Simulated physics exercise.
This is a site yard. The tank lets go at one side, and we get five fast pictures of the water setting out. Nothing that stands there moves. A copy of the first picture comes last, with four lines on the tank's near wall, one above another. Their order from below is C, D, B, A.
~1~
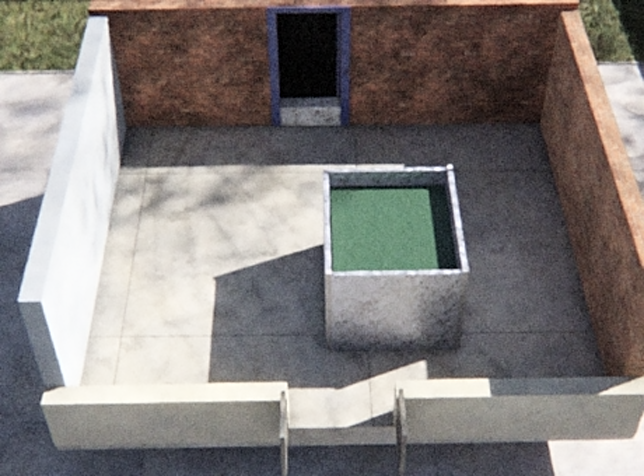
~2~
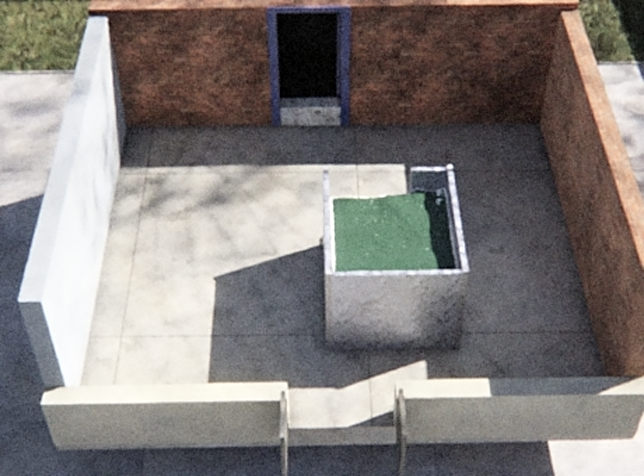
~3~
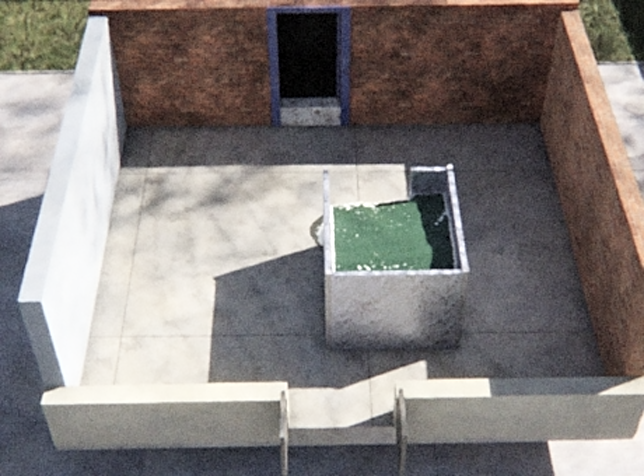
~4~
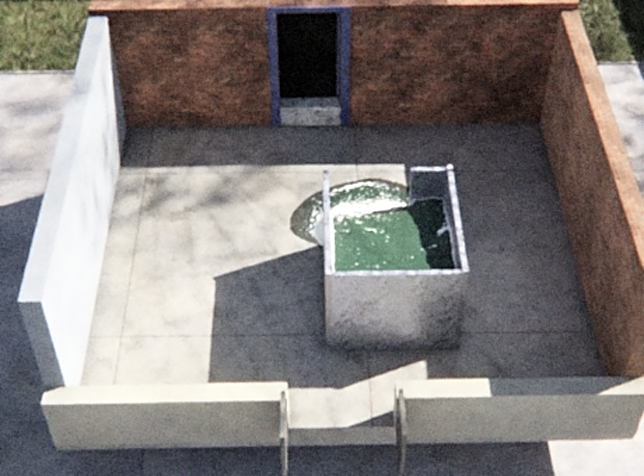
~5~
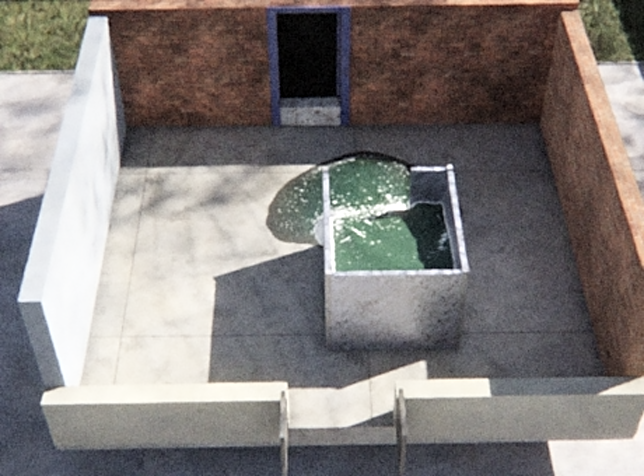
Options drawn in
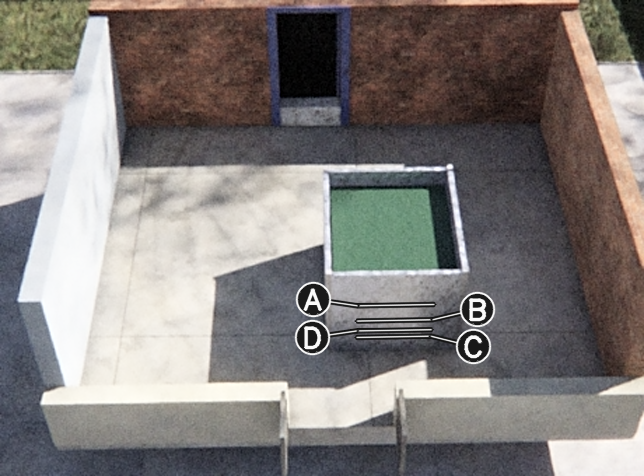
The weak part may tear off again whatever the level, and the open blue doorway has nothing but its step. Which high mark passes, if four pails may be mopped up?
It is A.
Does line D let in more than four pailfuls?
No, that is safe.
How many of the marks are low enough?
All four.
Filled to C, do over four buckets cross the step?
No, that is safe.
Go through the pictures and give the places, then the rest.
The first frame shows water in the tank at rest, its middle at (391, 232); foot of the blue doorway at (311, 125); open gate at (341, 379).
In the second frame, water covers 1 % of the ground, its front hidden from here.
In the third frame, water covers 3 % of the ground, its front hidden from here.
In the fourth frame, water covers 6 % of the ground, its front hidden from here.
In the fifth frame, 12 % of the ground under water, visible out to (279, 211).
In white, A at (395, 305); B at (394, 320); C at (393, 336); D at (394, 330); from the bottom up C, D, B, A.
For line A, a bucket or two gets in.
For line B, nothing gets over.
For line C, nothing gets over.
For line D, nothing gets over.
